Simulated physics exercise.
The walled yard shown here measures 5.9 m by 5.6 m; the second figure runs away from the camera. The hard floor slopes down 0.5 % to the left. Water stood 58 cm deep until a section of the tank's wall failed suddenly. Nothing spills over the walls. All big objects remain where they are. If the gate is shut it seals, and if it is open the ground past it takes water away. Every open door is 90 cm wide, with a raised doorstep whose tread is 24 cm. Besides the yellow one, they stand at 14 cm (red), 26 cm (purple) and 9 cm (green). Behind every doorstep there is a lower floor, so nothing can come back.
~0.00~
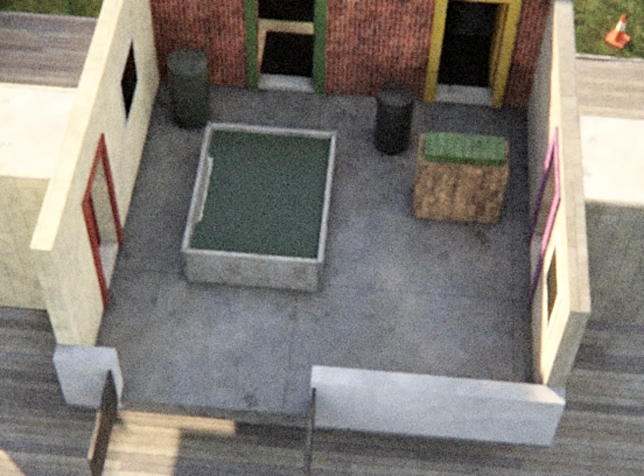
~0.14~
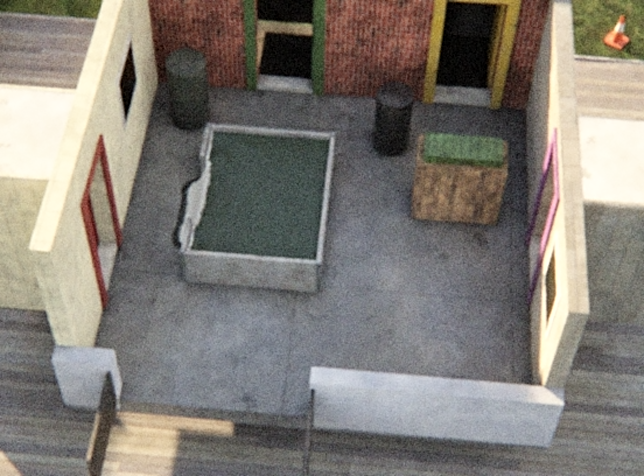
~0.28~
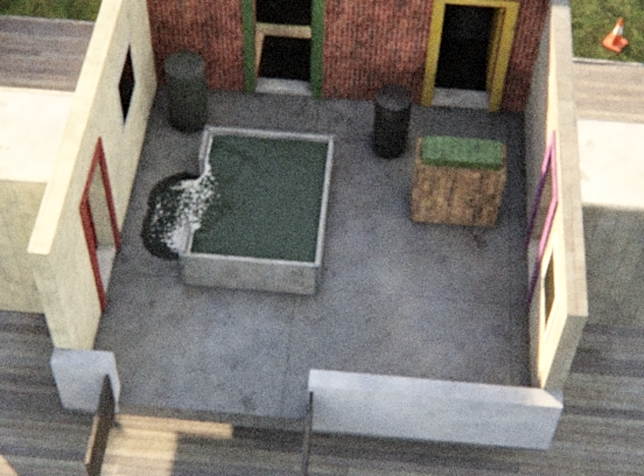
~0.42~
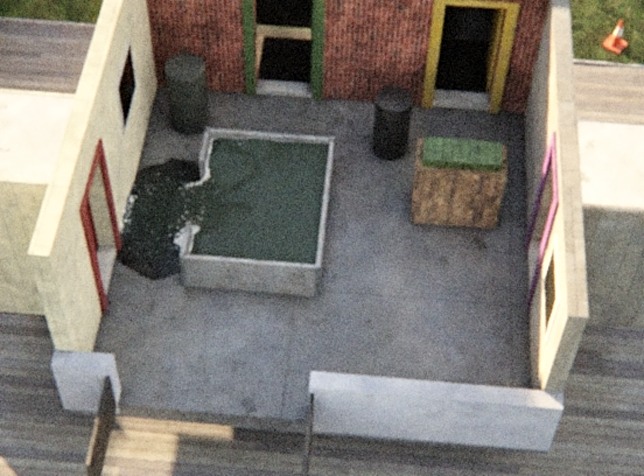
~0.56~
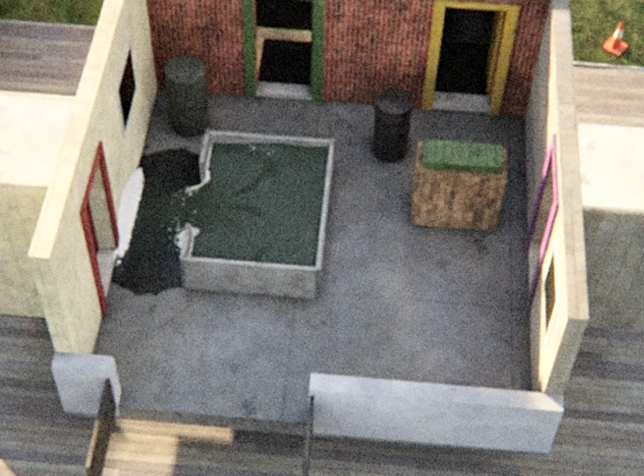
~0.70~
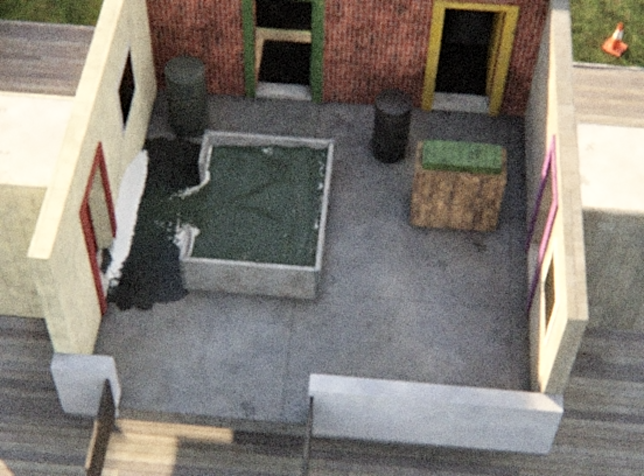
Dark green water poured through a gap in the left side of the raised tank, foaming as it spread across the grey yard floor to the wall by the red-framed doorway and along it.
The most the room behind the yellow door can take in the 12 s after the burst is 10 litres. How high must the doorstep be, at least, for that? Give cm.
About 6.5 cm.
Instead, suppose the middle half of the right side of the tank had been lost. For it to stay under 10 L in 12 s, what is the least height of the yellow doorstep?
A height of around 13.0 cm.
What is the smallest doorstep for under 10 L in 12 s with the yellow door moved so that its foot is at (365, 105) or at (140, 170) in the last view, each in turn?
Minimums: Roughly 8.5 cm and 30 cm.
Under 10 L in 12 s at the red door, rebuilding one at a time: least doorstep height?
For red, a step near 22 cm.
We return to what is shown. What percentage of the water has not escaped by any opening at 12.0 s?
Roughly 68 percent of the water remains.
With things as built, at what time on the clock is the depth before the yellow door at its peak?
At roughly 9.5 s.
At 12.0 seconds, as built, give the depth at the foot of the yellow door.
Depth: Near 5.5 cm.
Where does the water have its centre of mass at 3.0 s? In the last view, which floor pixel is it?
At about (223, 218).
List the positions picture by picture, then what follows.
The first picture shows still water, 58 cm deep, in the tank at (262, 193); the yellow door at (470, 57) is dry.
In the second picture, water pours out at (200, 207) and has run 0.2 m, to (178, 242); about 5 cm deep outside, 58 cm at the back.
In the third picture, the front is at (146, 233), 0.7 m from the gap at (199, 211); 0.8 m2 of floor is wet, 58 cm left at the back.
In the fourth picture, water pours out at (199, 213) and has run 1.1 m, to (135, 180); about 9 cm deep outside, 58 cm at the back.
In the fifth picture, the gap is at (199, 214), the front 1.2 m out at (140, 161); the back of the tank holds 54 cm.
In the sixth picture, the front is at (144, 144), 1.4 m from the gap at (199, 214); 2.4 m2 of floor is wet, 48 cm left at the back; the yellow door at (467, 65), 4.6 m from the gap, is still 4.3 m from the nearest water.
After 1.4 s water covers 15 % of the floor, deepest (46 cm) near (138, 220); it has not reached the yellow door.
After 3.0 s water covers 40 % of the floor, deepest (32 cm) near (156, 98); it has not reached the yellow door.
After 12.0 s water covers 95 % of the floor, deepest (8 cm) near (482, 191); 6 cm at the yellow door, 0 litres in over its 15 cm doorstep.
At the yellow door as built, the water arrived by 3.5 s and peaked near 10 cm at 9.6 s.
Run again over the same 12 s with other heights there, 14 litres in over 6 cm, 2 litres over 8.5 cm. The limit of 10 litres is kept from about 6.5 cm up.
